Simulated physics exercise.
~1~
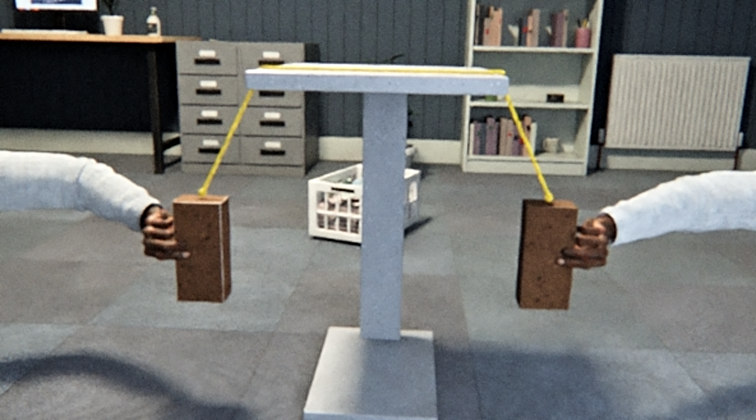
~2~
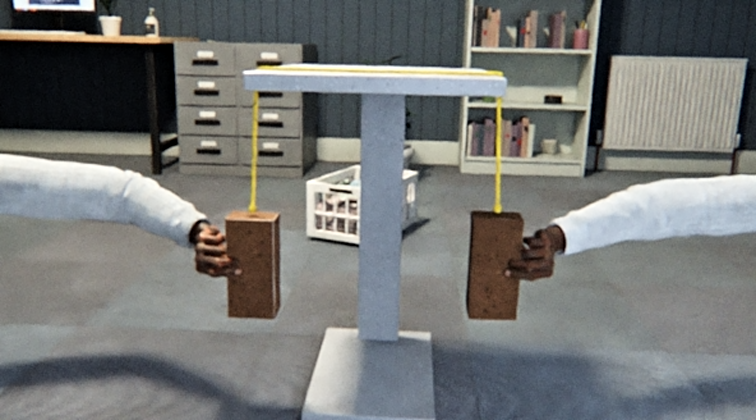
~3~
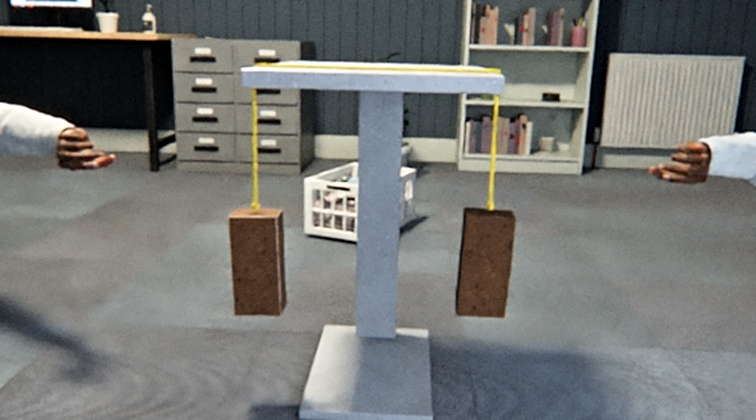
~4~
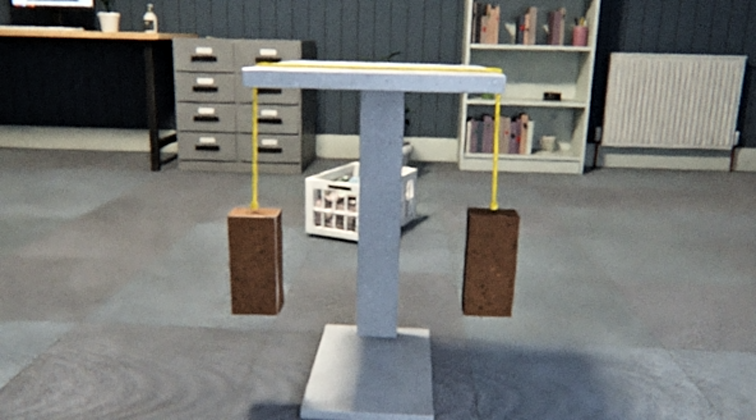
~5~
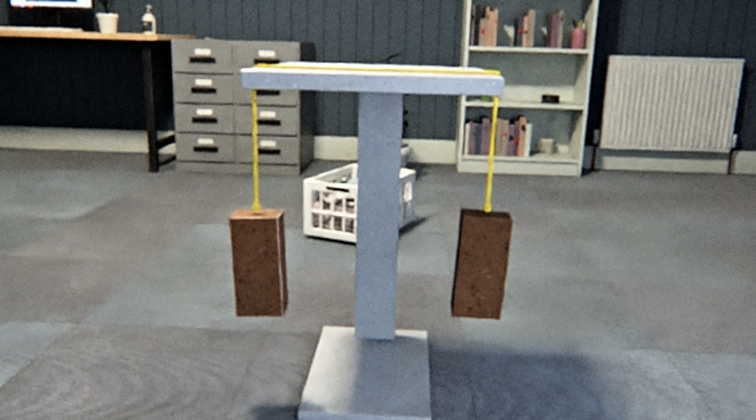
Two reddish-brown bricks hang from the ends of a yellow shoelace draped over a pale grey plant stand, seen from the front by a slightly swaying camera. Behind it on the grey floor sit a white crate, grey drawers at left, and a white bookshelf and radiator at right. Two hands in white sleeves hold the bricks out to either side, then bring them inward until the lace hangs straight. The hands let go and draw back out of view. The bricks stay nearly level, the right one swaying slightly, and the shoelace keeps its balance.
